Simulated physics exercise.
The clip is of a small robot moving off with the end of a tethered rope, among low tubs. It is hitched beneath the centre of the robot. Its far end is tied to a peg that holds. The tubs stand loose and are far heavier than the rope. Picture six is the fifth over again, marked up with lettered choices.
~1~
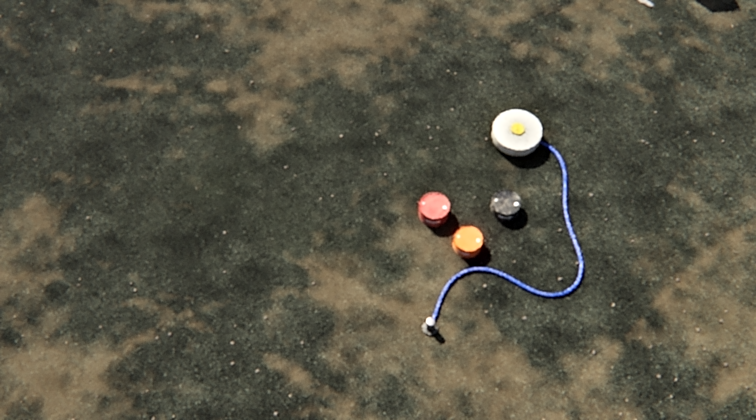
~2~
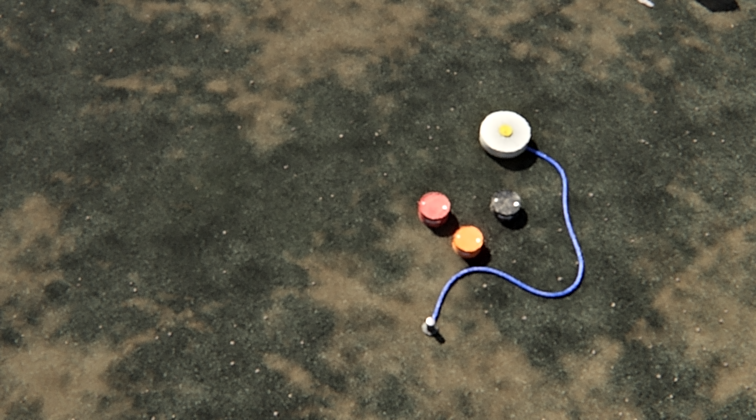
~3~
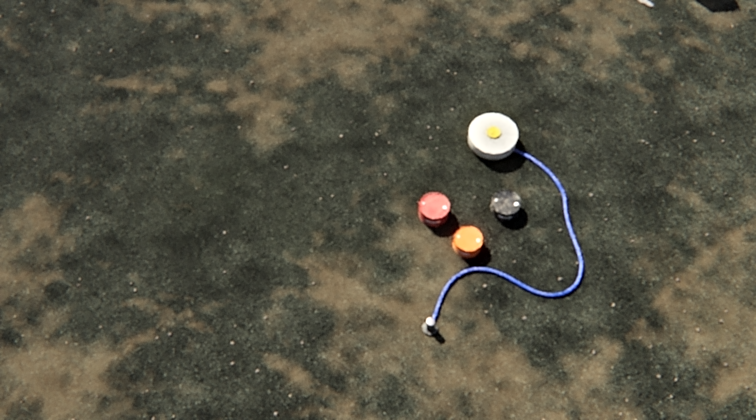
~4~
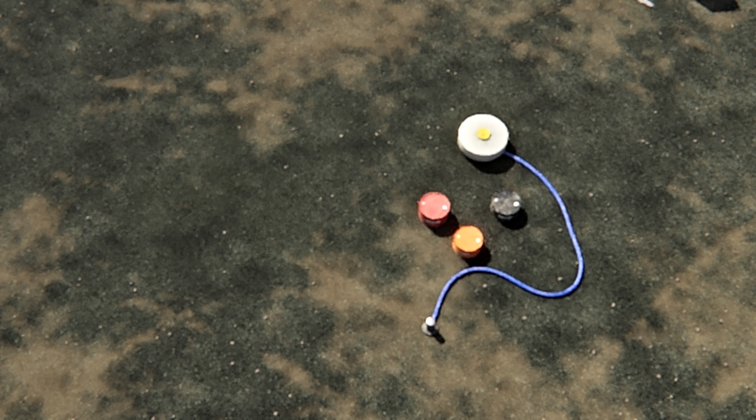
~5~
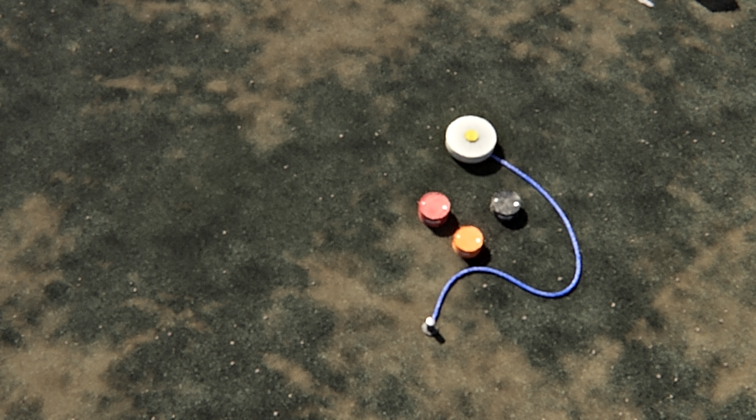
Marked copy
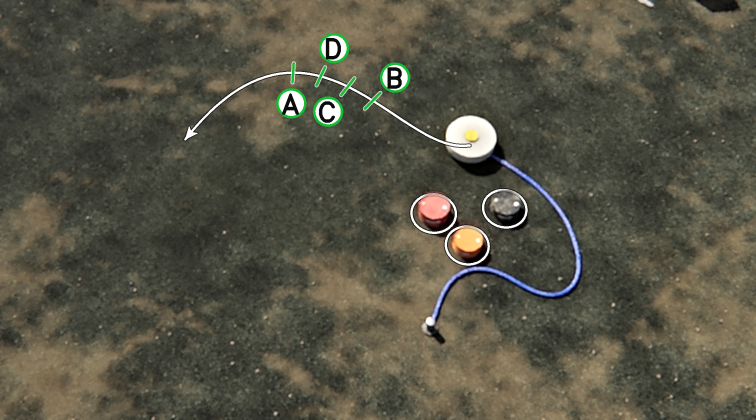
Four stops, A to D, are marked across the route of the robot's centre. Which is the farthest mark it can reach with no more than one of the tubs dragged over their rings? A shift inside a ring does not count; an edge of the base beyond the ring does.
D is the last stop within the limit.
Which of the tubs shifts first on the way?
The black tub.
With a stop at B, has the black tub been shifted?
No.
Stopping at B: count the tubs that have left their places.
By then, none.
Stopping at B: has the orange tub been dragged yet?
No.
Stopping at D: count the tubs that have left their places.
One.
On the marked copy, A at (293, 73); B at (373, 101); C at (348, 87); D at (321, 76); the route from (470, 145) via (324, 77) to (185, 140).
Following D. Soon after the start, robot (414, 123).
Later, robot (365, 91).
In the end, robot (320, 71); black tub (470, 208); one over the rings.
As for the rest, A has three over the rings; B is within the limit but short; C is within the limit but short.
